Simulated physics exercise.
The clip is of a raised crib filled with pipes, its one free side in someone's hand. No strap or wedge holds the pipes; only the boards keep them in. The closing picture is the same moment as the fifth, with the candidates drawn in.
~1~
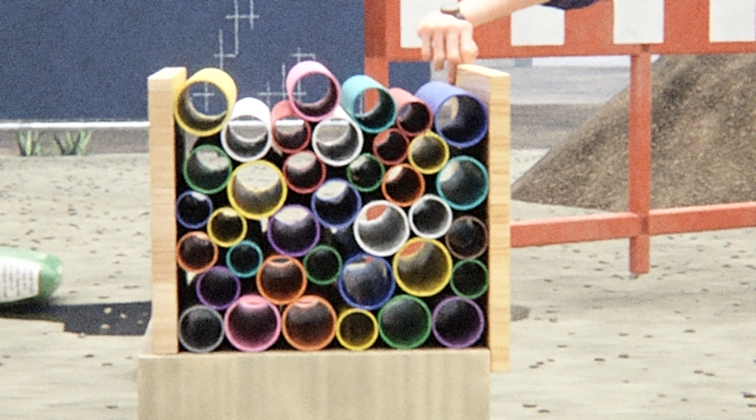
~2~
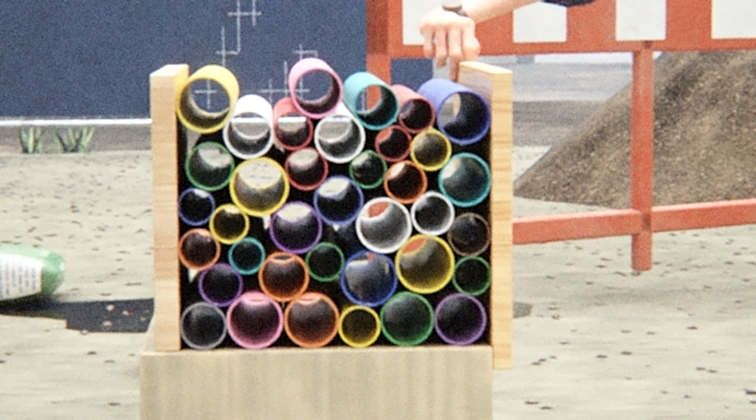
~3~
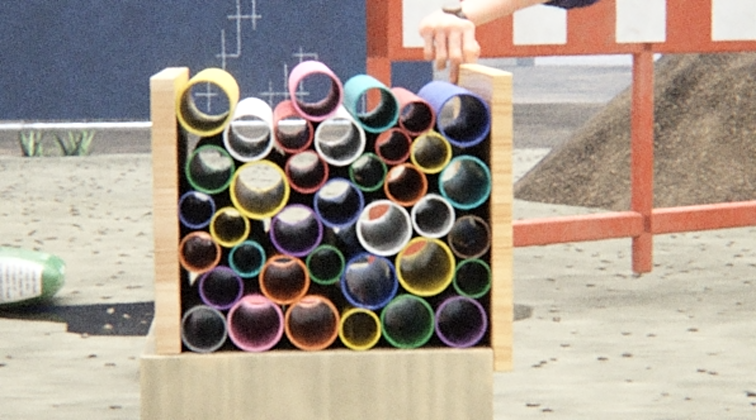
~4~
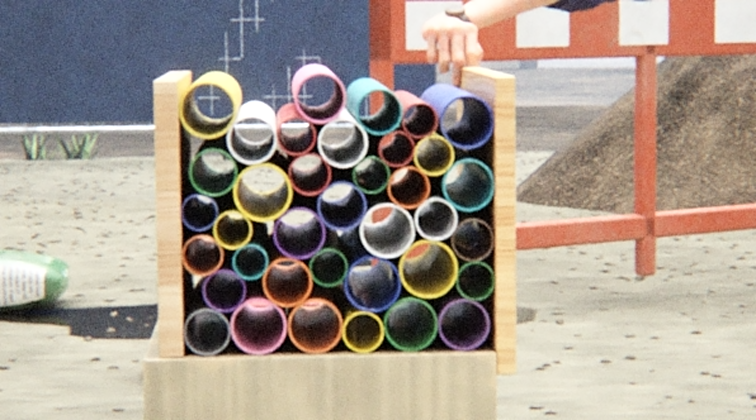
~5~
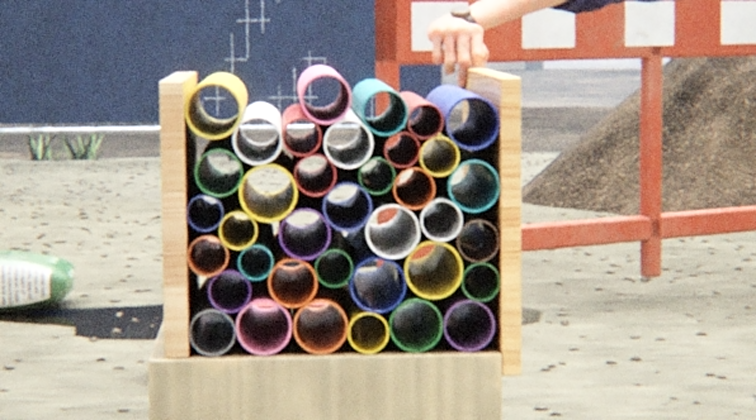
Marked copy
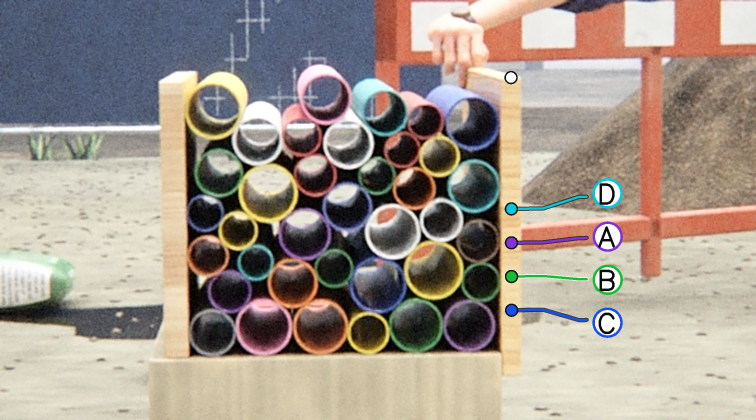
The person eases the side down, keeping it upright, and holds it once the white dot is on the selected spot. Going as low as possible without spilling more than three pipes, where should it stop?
Mark D is as low as it can go.
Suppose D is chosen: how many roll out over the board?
With D, one.
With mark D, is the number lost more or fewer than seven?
At D, fewer than seven.
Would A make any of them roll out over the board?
At A: Yes.
On the marked copy, A at (511, 243); B at (511, 277); C at (512, 310); D at (511, 209); the white dot at (511, 77).
Taking D. A third of the way, top of the board (501, 140).
Two thirds of the way, top of the board (501, 208).
When it is over, top of the board (501, 208), one out over the board.
As for the rest, A four out over the board; B more than three out over the board; C more than three out over the board.
